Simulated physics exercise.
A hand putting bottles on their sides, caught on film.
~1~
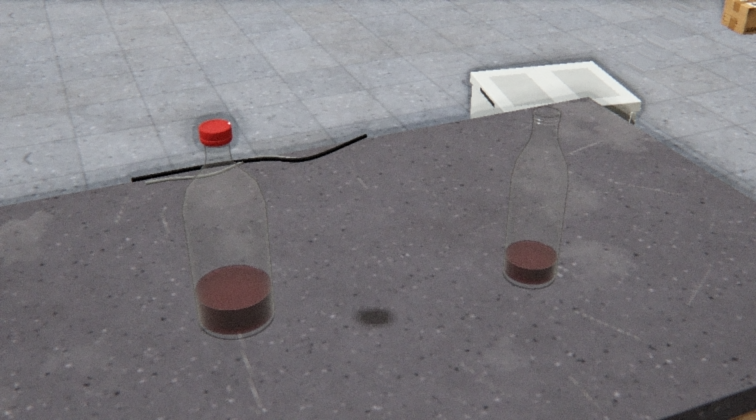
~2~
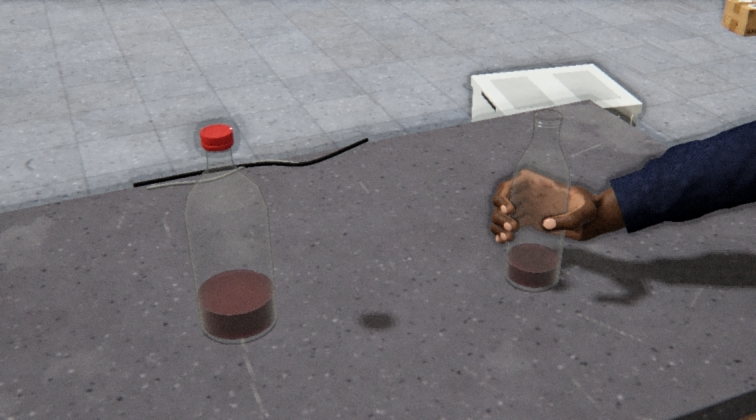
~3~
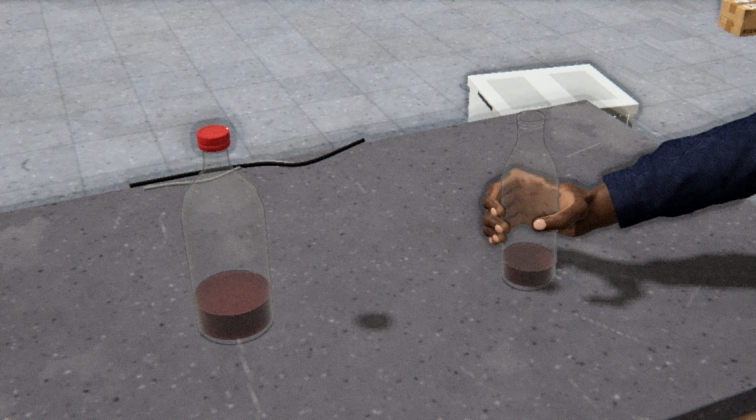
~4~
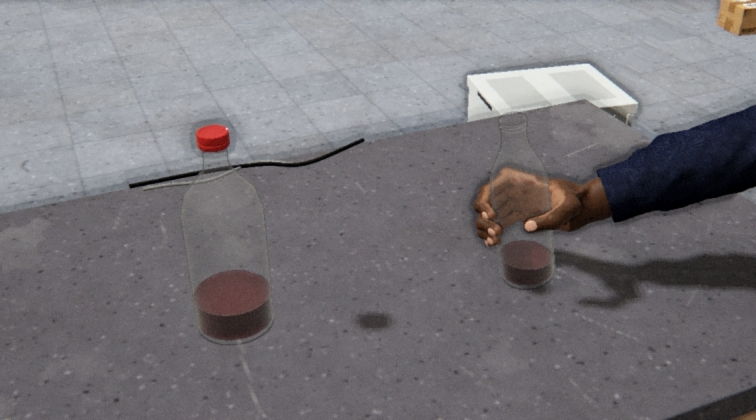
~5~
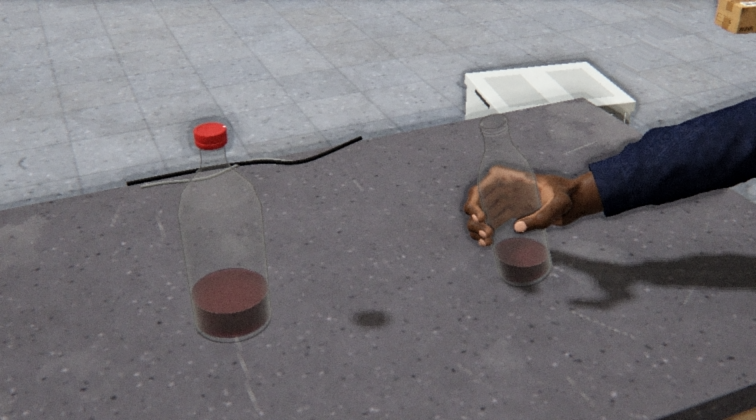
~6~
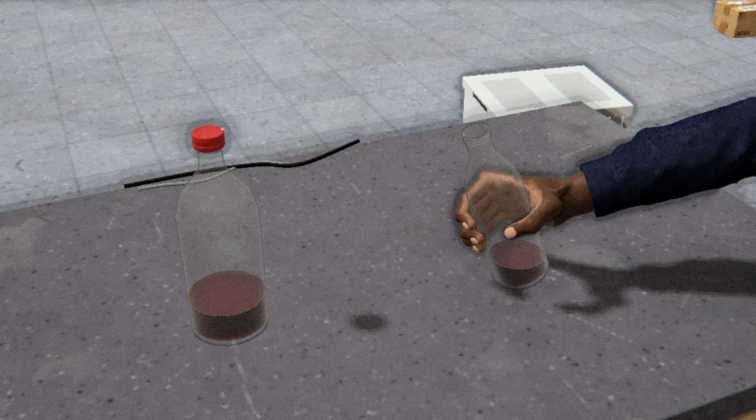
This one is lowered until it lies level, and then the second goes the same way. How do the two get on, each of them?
Left bottle: Keeps it all; right bottle: Keeps it all.
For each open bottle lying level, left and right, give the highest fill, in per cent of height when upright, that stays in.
26 and 20 per cent.
Next, the right bottle is nearly down; right bottle, dry at the neck.
After that, the right bottle lies flat; right bottle, dry at the neck.
Finally, both lie flat; right bottle, dry at the neck; left bottle, dry at the neck.
